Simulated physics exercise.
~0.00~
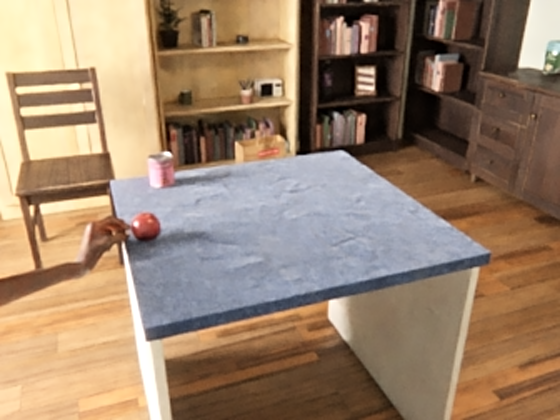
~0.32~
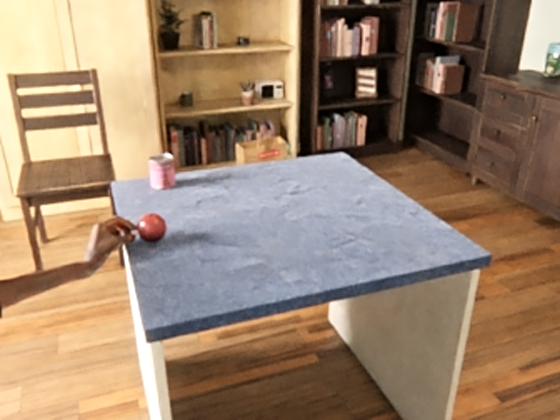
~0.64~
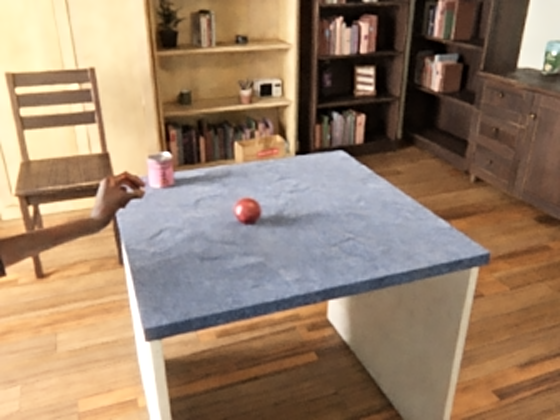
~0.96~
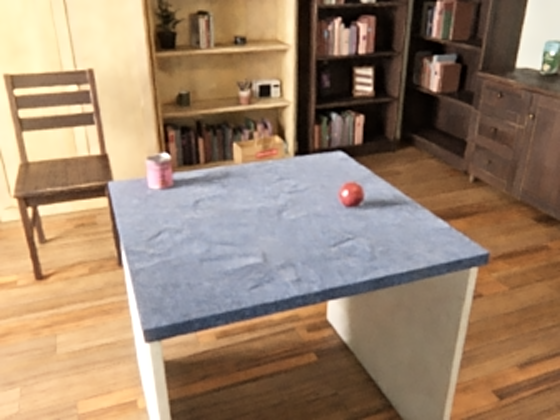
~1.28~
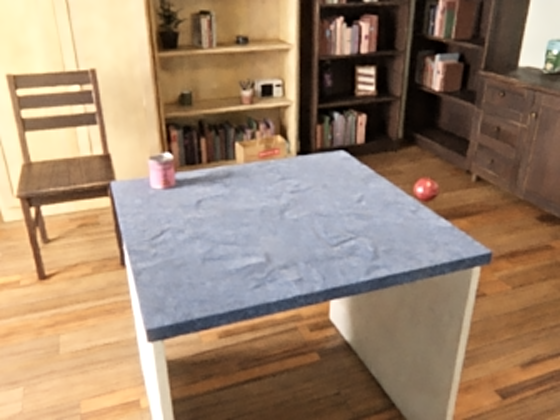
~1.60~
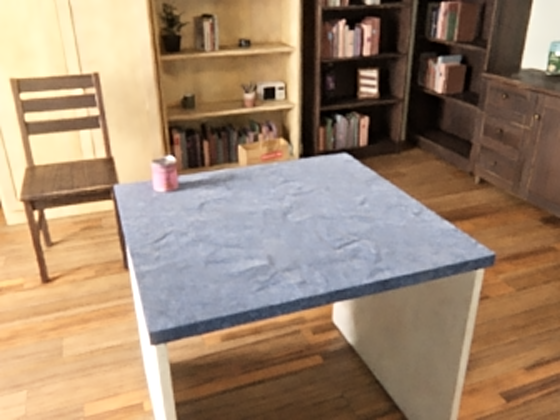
A red apple sits near the left edge of a blue-grey tabletop, with a hand reaching in beside it and a pink tin standing a little farther back. The hand sends the apple off to the right, then lets go and draws back toward the left. The apple travels on across the table, past the middle and toward the far right side, as the hand leaves view. It goes over the edge and appears beyond the table, near the dark wooden cabinet. At the end the apple is out of sight, and only the tin remains on the table.
